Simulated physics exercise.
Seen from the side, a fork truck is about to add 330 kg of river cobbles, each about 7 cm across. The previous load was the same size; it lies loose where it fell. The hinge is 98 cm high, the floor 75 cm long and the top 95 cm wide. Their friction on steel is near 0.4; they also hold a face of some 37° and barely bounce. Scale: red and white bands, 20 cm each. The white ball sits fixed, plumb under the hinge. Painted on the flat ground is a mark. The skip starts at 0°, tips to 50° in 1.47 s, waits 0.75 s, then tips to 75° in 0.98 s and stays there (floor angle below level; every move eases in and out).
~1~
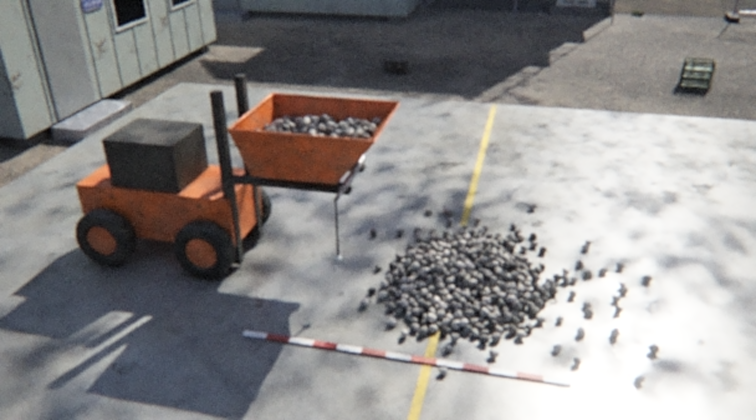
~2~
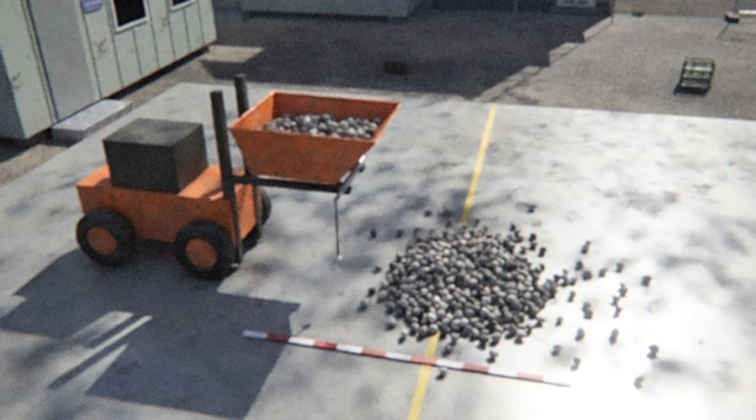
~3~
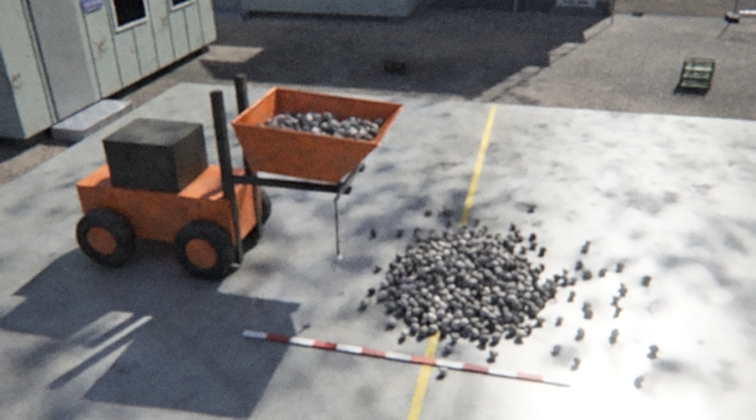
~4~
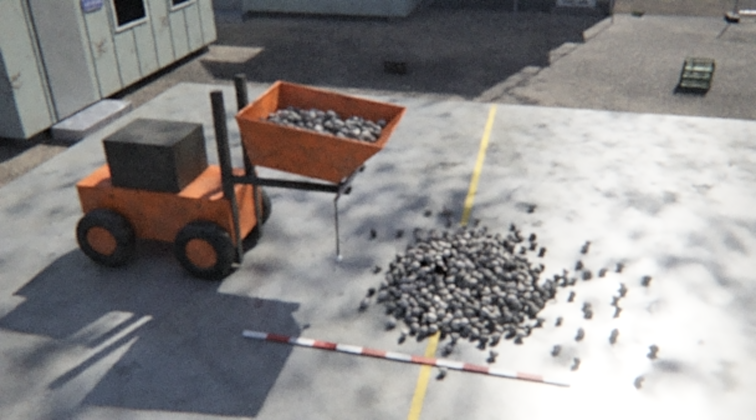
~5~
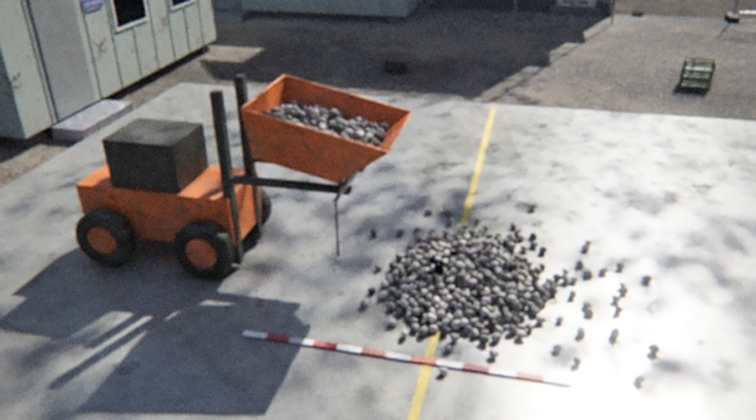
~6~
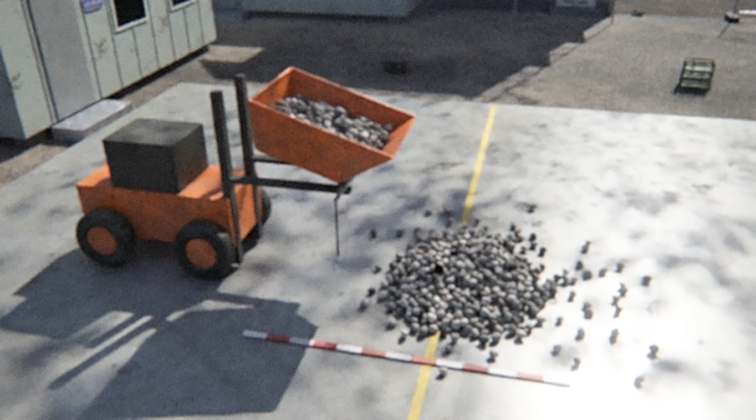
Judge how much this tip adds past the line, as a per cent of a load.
Close to 71 parts in a hundred of a load.
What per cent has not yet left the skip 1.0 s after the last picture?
Roughly 100 per cent is still inside.
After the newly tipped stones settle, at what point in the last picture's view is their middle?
Their middle is at about (465, 269).
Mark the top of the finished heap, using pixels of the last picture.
The crest lands at roughly (463, 250).
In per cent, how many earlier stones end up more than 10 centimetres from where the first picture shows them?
Near 10 per cent, I reckon.
Then, 0.5 s after the last picture the floor is at 42°; in per cent of one load, 100 in the skip, 38 short of the line, 62 past the line; the foremost stones are at (630, 304).
Then, 1.0 s after the last picture the floor is at 50°; in per cent of one load, 100 in the skip, 38 short of the line, 62 past the line; the foremost stones are at (630, 304).
Then, 3.1 s after the last picture the floor is at 75°; in per cent of one load, 26 in the skip, 70 short of the line, 104 past the line; the foremost stones are at (630, 304).
Then, 5.5 s after the last picture the floor is at 75°; in per cent of one load, 0 in the skip, 67 short of the line, 133 past the line; the foremost stones are at (630, 304). Net gain past the line, 71.
